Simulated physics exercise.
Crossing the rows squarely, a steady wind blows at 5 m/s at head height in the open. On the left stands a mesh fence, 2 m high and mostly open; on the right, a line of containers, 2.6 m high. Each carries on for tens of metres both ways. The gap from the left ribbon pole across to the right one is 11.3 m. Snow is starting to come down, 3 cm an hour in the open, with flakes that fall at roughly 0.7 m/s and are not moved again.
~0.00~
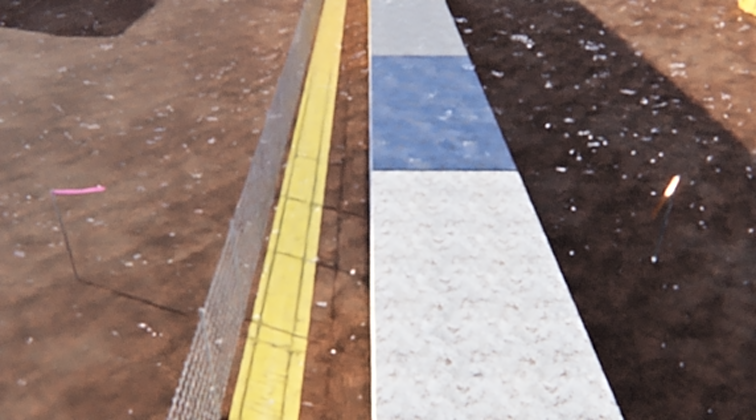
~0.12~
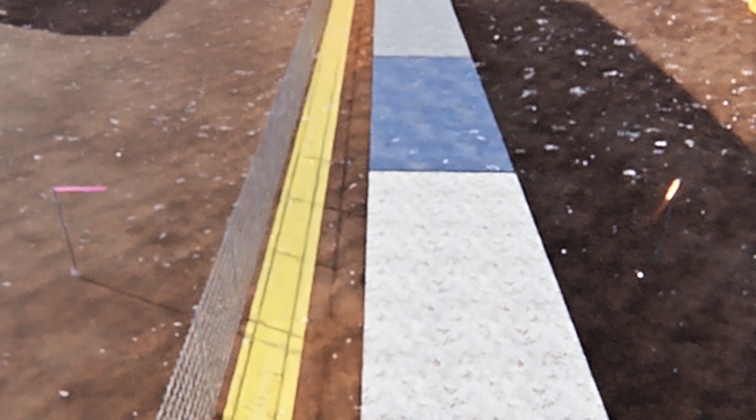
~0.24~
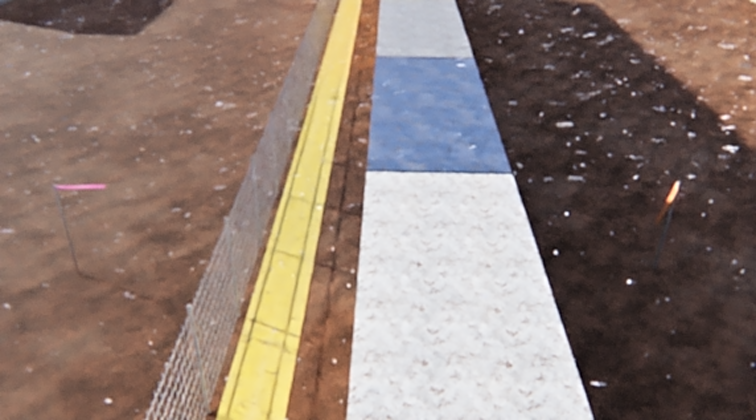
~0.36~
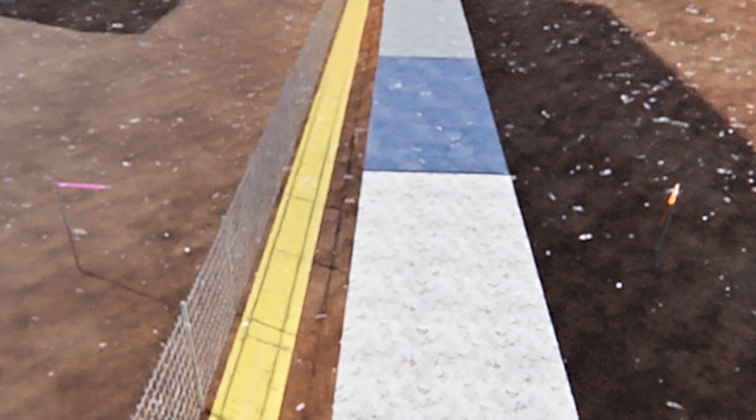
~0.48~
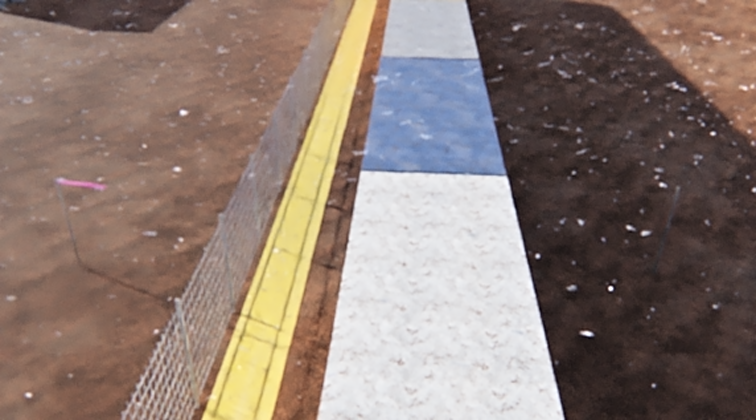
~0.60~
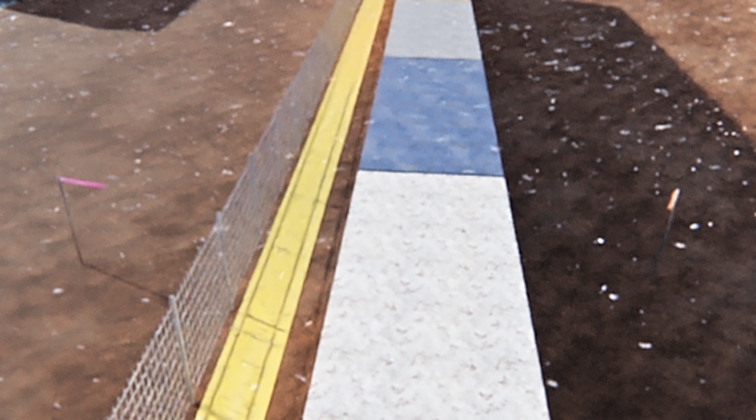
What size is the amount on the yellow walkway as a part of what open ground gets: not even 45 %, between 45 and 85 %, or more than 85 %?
More than 85 %.
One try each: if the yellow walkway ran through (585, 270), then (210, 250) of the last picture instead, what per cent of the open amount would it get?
About 70 %, then 90 %.
In 10 minutes the yellow walkway collects 5 mm against 5 mm in the open.
In 30 minutes the yellow walkway collects 16 mm against 15 mm in the open.
In 60 minutes the yellow walkway collects 32 mm against 30 mm in the open, so the yellow walkway has 107 % of the open amount; the left half of it has 106 %, the right half 109 %.
